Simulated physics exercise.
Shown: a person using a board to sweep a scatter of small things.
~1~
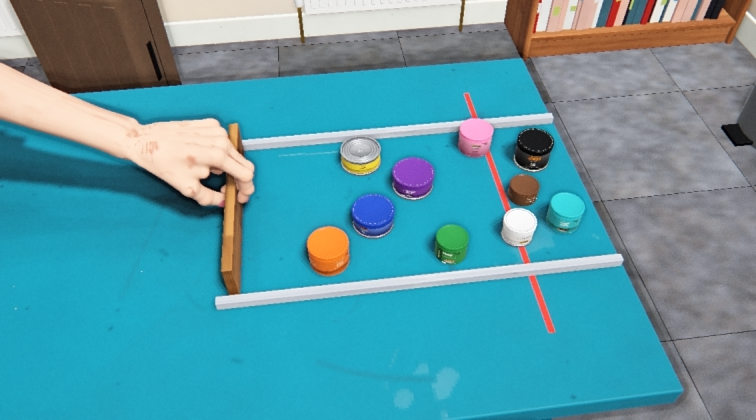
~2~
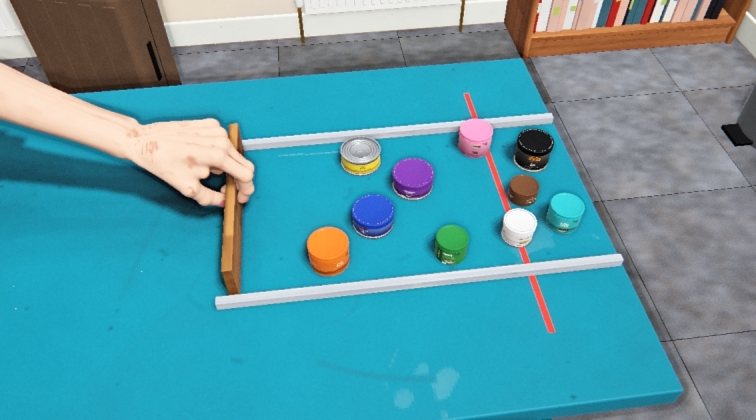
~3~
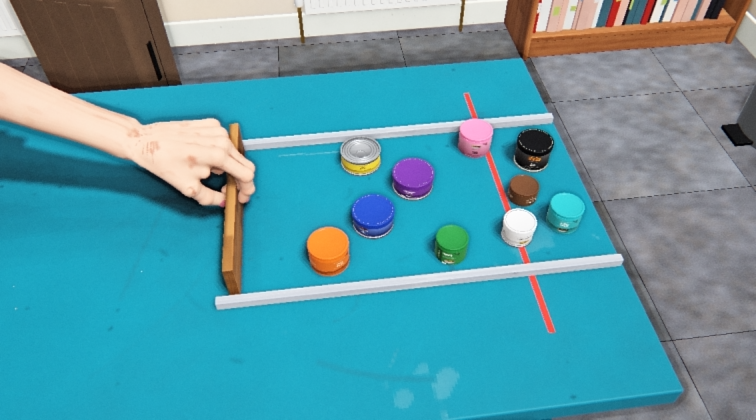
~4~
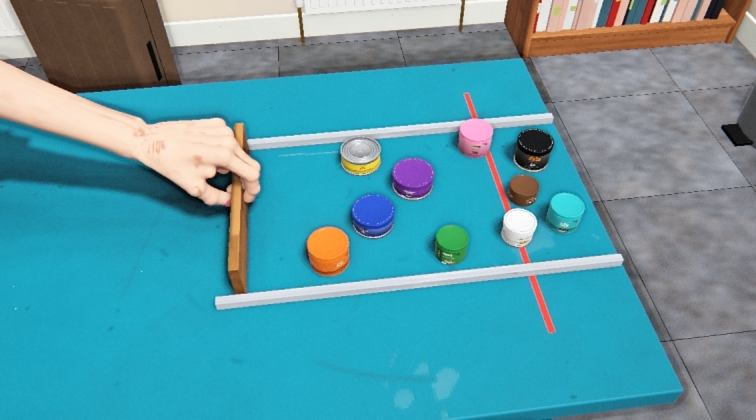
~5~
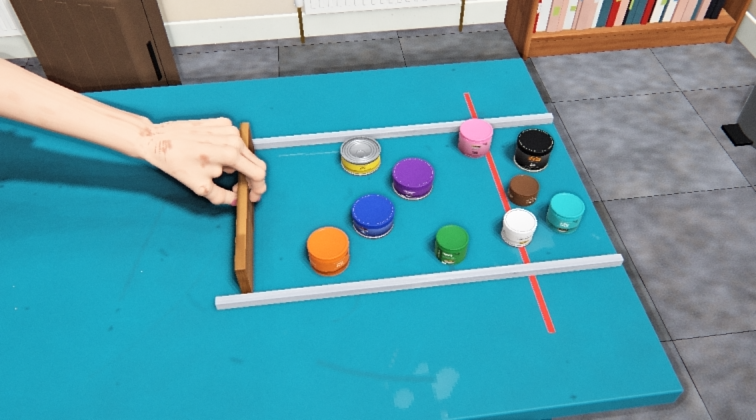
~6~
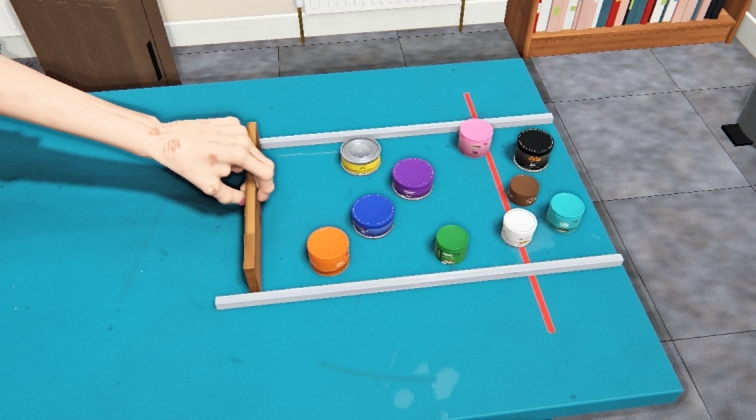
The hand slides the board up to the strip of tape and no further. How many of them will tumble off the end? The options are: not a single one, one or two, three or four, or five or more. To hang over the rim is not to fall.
My answer: Not a single one.
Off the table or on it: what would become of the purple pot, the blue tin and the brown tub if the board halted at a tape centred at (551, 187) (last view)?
Purple pot stays put, blue tin stays put, brown tub goes off.
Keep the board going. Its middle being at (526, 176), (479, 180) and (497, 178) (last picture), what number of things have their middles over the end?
Past-the-end tally - position 1: 1, position 2: 0, position 3: 0.
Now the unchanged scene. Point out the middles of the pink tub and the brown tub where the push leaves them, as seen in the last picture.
Looks like one lands around (533, 127), and the other around (549, 184).
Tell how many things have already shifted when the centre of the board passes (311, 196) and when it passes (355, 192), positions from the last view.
Counts: 1 / 3.
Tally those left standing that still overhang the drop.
1 overhanging.
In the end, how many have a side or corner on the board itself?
4 in contact.
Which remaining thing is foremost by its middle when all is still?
That is the turquoise tub.
A little later, none off yet; turquoise tub at rest near (565, 214); black tin at rest near (533, 150); brown tub at rest near (523, 190).
When it is over, the number that fall off is zero.
